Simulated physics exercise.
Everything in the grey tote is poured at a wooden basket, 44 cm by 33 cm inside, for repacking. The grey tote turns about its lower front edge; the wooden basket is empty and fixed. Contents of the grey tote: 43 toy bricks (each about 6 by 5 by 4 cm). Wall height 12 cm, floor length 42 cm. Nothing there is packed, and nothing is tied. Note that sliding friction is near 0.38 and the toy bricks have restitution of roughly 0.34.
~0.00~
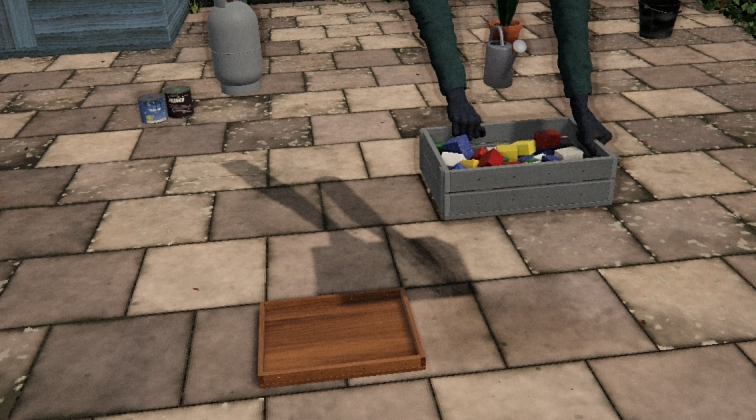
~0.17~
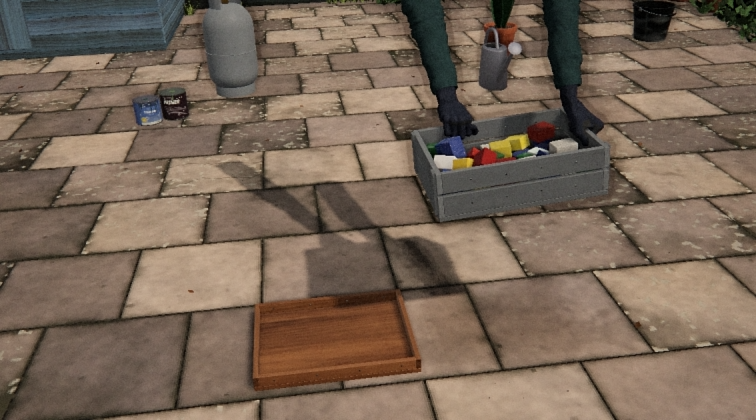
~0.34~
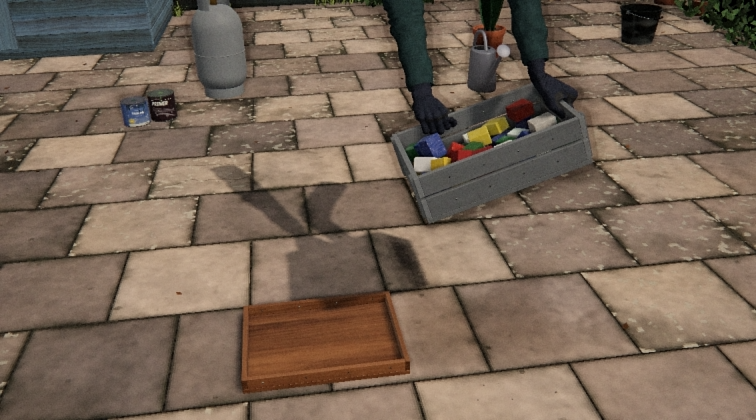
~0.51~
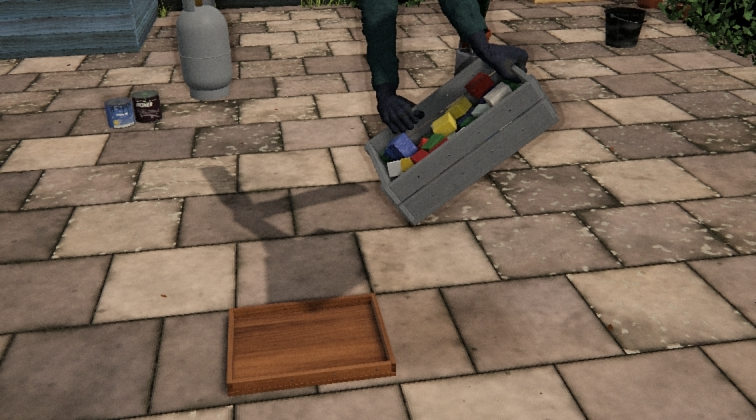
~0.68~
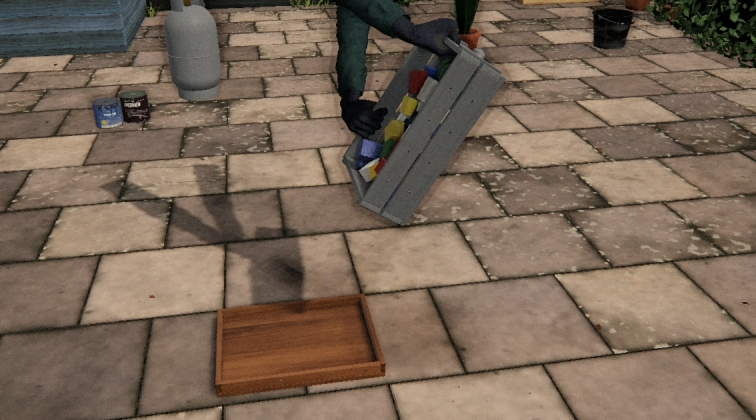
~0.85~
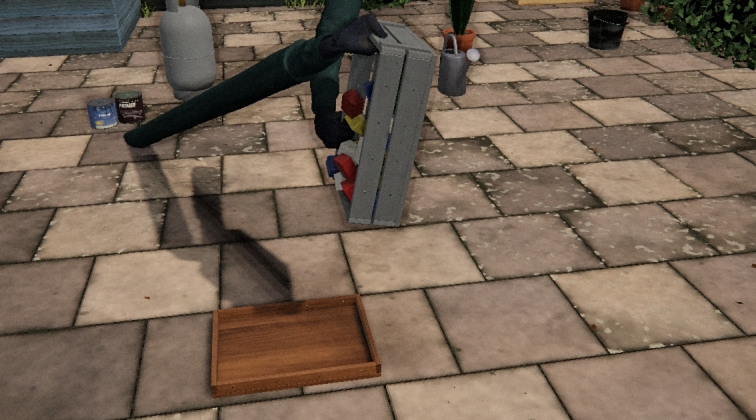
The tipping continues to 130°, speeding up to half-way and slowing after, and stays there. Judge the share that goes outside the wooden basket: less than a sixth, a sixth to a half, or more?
Missing the wooden basket and ending outside it: A sixth through one half of them.
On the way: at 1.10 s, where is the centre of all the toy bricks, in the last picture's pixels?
Around (338, 188).
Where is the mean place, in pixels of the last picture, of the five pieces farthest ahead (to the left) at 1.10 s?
Close to (273, 297) in the last view.
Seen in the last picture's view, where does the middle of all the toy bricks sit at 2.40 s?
The middle lies near (266, 342).
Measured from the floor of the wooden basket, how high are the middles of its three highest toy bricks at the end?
About 6 cm.
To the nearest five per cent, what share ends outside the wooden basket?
25 %.
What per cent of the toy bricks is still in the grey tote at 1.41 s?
I'd estimate close to 10 in a hundred.
After 1.10 s, tilt 108°; 32 still in the grey tote, 1 outside the wooden basket and 10 in the air.
After 1.41 s, tilt 129°; 4 still in the grey tote, 13 in the wooden basket, 11 outside the wooden basket and 15 in the air.
After 1.84 s, tilt 130°; 31 in the wooden basket, 11 outside the wooden basket and 1 in the air.
Outcome (at 2.40 s), 32 in the wooden basket and 11 outside the wooden basket. Asked share, 11 of 43, 26 per cent.
